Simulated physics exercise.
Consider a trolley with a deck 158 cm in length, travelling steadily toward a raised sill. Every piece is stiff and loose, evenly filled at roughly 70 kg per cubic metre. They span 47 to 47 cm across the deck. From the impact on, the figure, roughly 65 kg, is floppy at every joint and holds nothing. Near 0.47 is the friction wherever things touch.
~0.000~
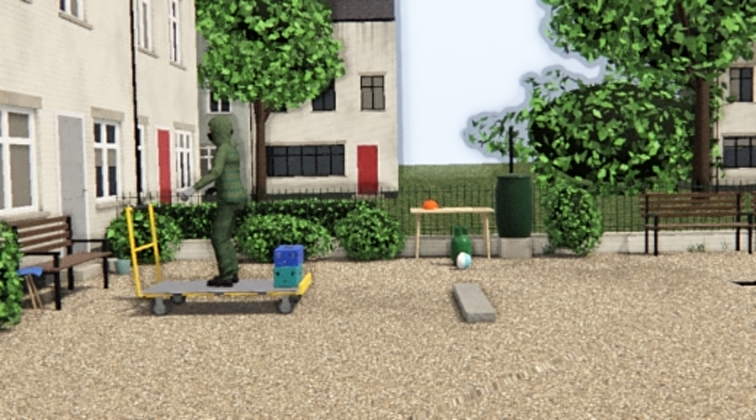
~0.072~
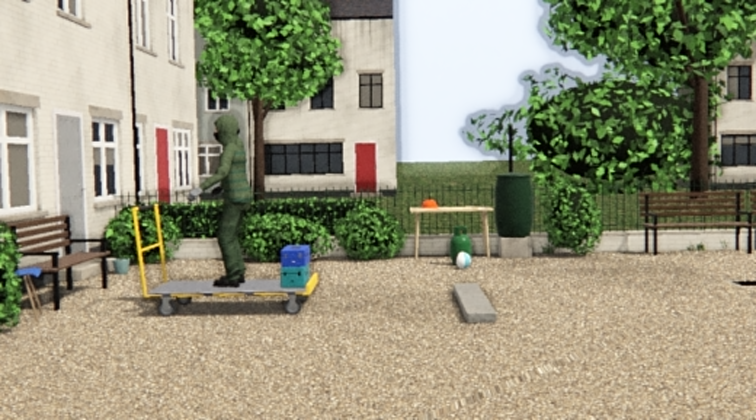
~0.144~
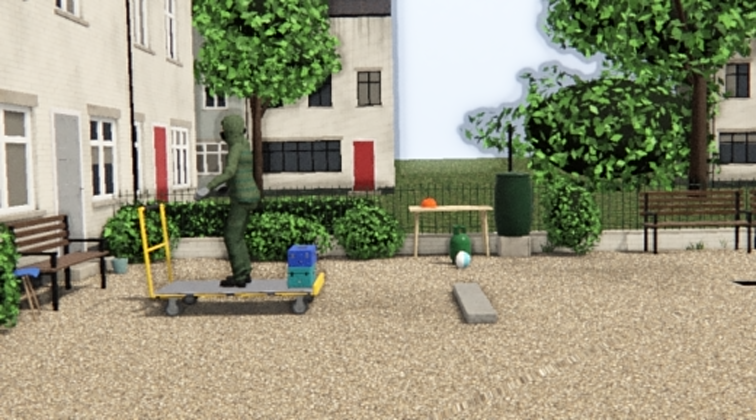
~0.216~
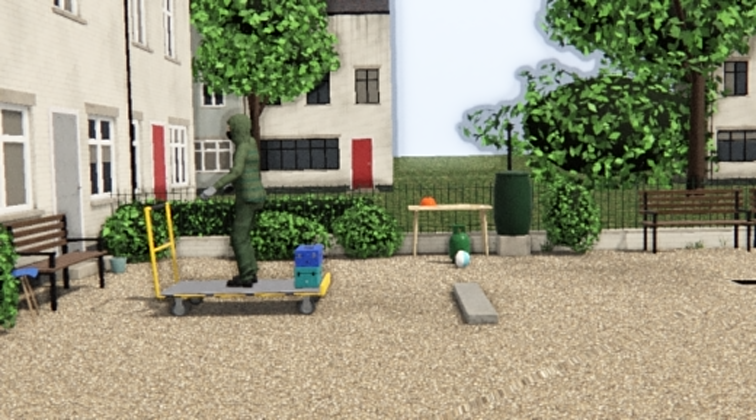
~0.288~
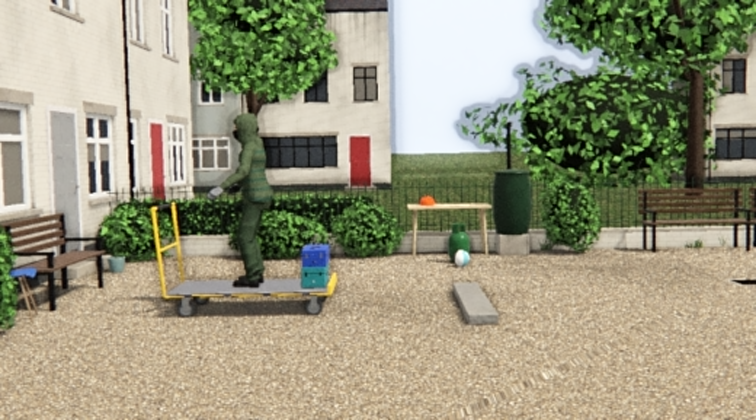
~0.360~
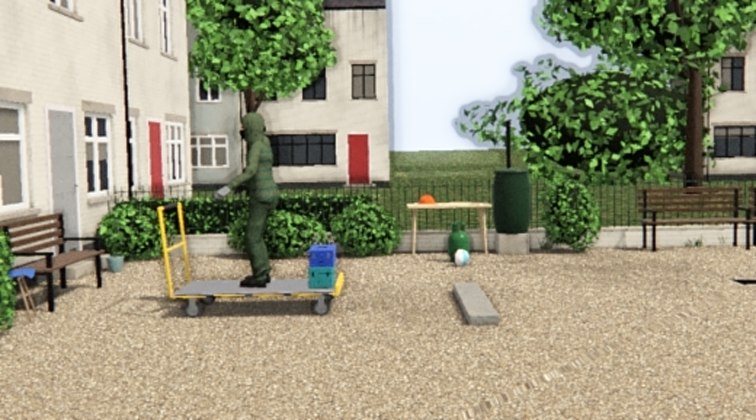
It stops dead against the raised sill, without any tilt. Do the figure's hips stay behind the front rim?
It is not shed from the deck.
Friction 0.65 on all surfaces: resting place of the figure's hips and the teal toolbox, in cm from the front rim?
That puts hips at 30 behind, teal at 20 behind.
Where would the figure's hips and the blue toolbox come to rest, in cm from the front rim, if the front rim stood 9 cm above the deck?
With that rim, the hips stay 50 cm behind and blue finishes 50 cm past.
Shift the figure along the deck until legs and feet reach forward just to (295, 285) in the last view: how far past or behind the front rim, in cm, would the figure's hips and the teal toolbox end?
Result: Hips 80 cm beyond the rim; teal 20 cm beyond it.
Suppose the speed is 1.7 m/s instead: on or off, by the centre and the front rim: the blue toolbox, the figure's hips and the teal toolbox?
Then blue off, hips off, teal on.
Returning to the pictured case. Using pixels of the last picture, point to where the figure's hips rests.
Resting point approx. (418, 271).
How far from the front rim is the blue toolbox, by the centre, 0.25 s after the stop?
Around 5 cm short of the front rim.
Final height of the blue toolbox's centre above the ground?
Near 10 cm above the ground.
After 1.65 s the deck stops.
After 2.20 s the figure's hips are 39 cm behind the rim, near (429, 260) in the last picture's view.
After 2.65 s the figure's hips are 52 cm behind the rim, near (417, 271) in the last picture's view.
Final state at 3.8 s, past the rim, blue toolbox; behind it, teal toolbox and the figure's hips.
